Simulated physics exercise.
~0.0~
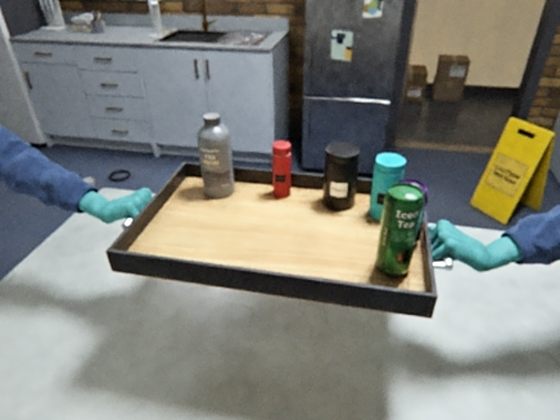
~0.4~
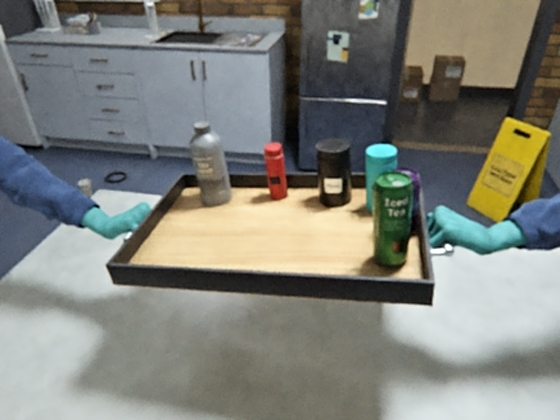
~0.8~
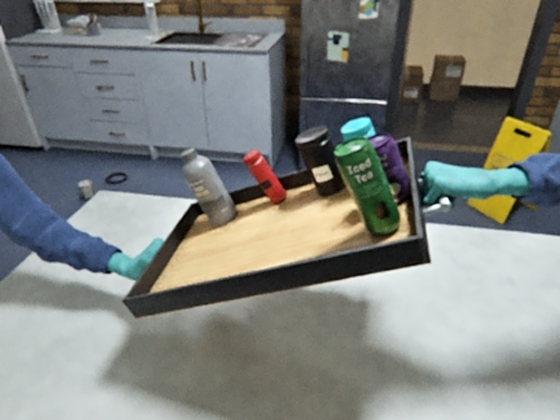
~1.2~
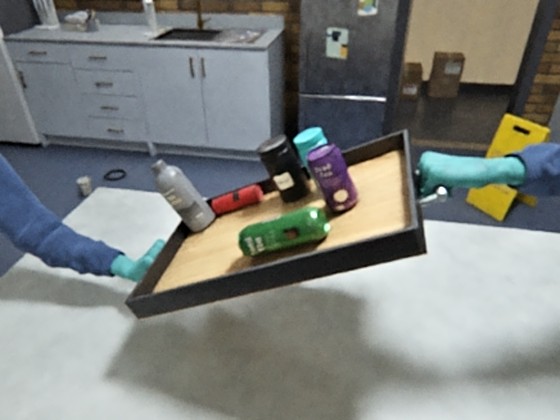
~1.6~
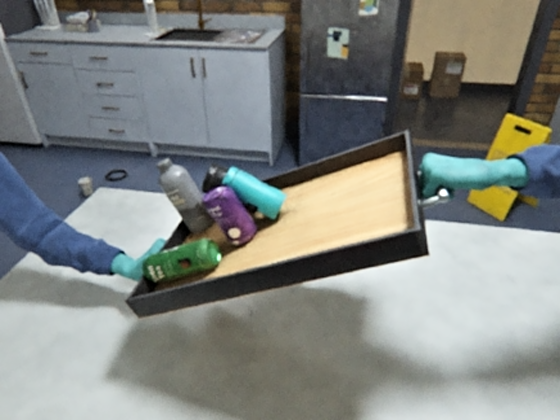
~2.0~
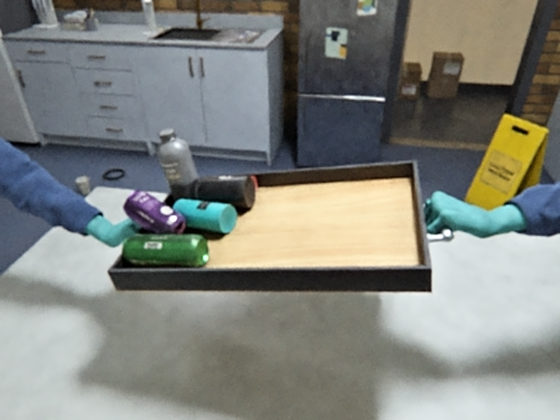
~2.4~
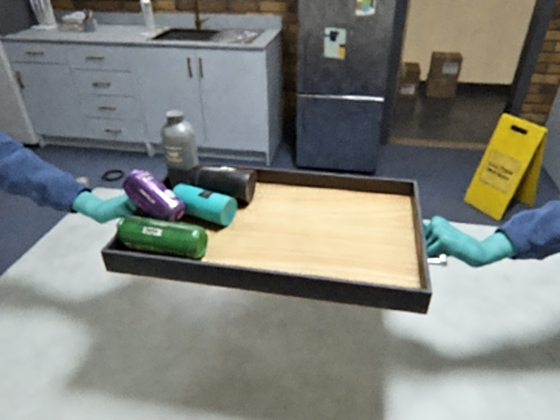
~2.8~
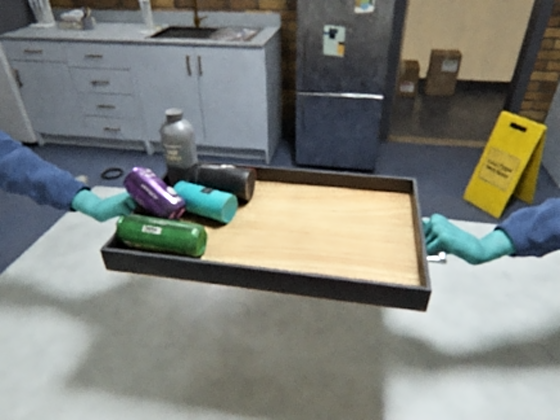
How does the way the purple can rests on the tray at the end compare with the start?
At the start the purple can stands upright near the right end of the tray, partly behind the green can. At the end it lies on its side at the left end.
